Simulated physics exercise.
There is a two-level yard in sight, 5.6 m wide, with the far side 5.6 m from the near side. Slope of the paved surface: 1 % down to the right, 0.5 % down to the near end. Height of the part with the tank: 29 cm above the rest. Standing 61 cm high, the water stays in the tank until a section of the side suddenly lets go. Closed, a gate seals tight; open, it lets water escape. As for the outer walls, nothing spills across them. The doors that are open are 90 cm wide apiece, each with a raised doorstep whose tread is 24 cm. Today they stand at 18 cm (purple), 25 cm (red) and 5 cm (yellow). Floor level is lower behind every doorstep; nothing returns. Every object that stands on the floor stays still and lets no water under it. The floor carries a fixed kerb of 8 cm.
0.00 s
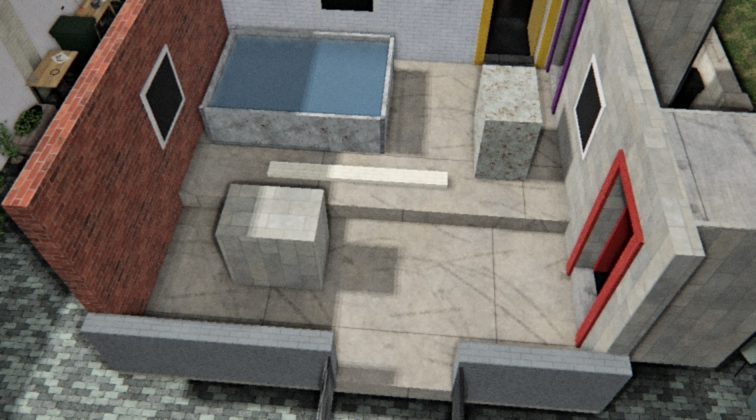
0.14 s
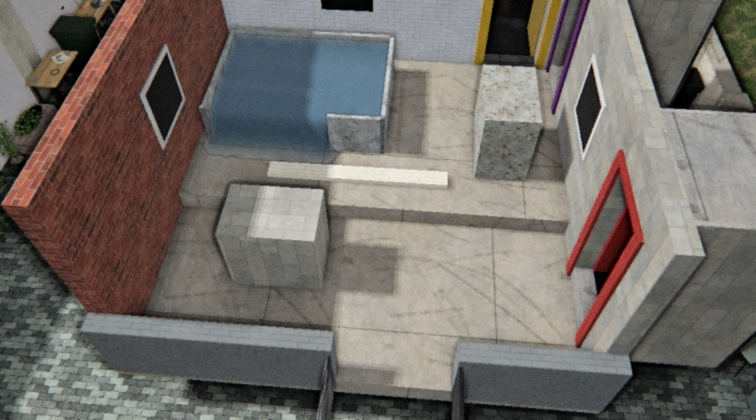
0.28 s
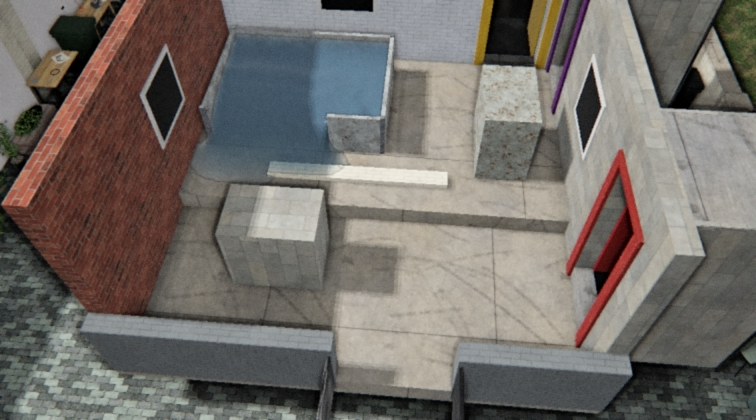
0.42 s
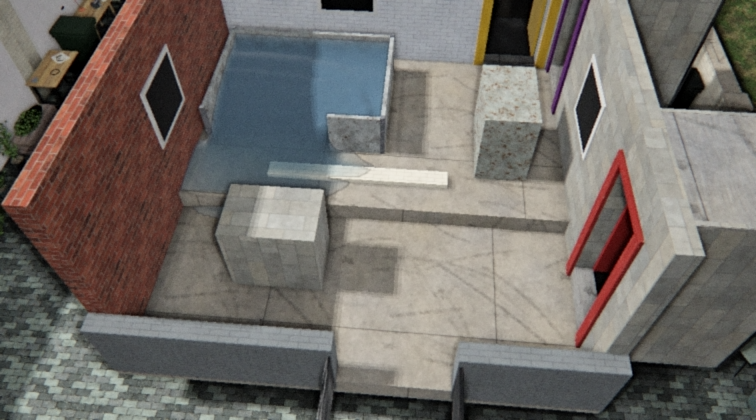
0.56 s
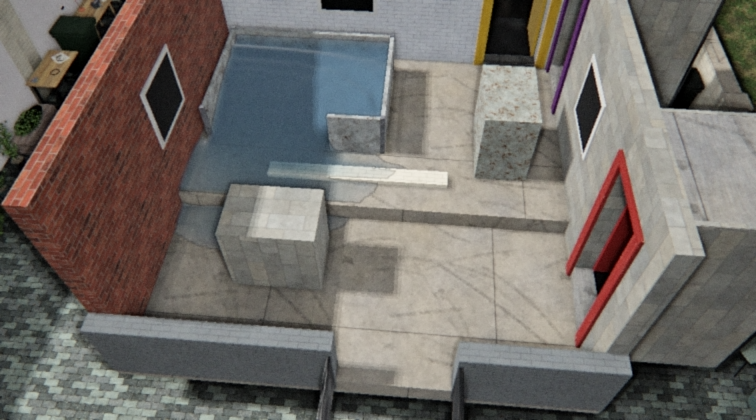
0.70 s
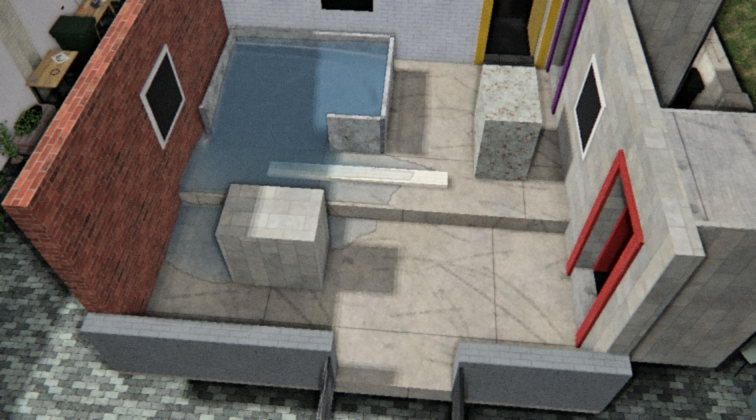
Raised tank of water losing part of its front wall, water spreading across the paved upper level and onto the lower floor.
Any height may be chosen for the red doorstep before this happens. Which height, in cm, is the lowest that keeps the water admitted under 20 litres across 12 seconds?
Close to 33 cm.
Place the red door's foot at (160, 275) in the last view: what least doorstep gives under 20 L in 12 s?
About 26 cm.
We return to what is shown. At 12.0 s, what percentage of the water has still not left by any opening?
Remaining share: Around 68 %.
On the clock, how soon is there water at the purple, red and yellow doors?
Purple door 7.5 seconds, red door 2.4 seconds, yellow door 6.0 seconds.
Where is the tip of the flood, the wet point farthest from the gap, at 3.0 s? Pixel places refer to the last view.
The tip of the flood lies near (584, 383).
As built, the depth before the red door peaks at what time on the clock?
I'd say near 3.6 seconds.
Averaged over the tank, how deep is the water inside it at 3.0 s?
About 22 cm.
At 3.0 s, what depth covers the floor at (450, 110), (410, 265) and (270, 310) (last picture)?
The depths come to about 1, 10 and 15 cm.
After 1.4 s water covers 30 % of the floor, deepest (62 cm) near (134, 345); it has not reached the red door.
After 3.0 s water covers 65 % of the floor, deepest (41 cm) near (139, 331); 17 cm at the red door, 0 litres in over its 25 cm doorstep.
After 12.0 s water covers 85 % of the floor, deepest (17 cm) near (582, 368); 15 cm at the red door, 75 litres in over its 25 cm doorstep.
At the red door as built, the water arrived by 2.5 s and peaked near 40 cm at 3.6 s.
With a doorstep of 26.5 cm, 59 litres would have come in within the 12 s; with 36 cm, 11 litres. So under 20 litres takes about 33 cm.
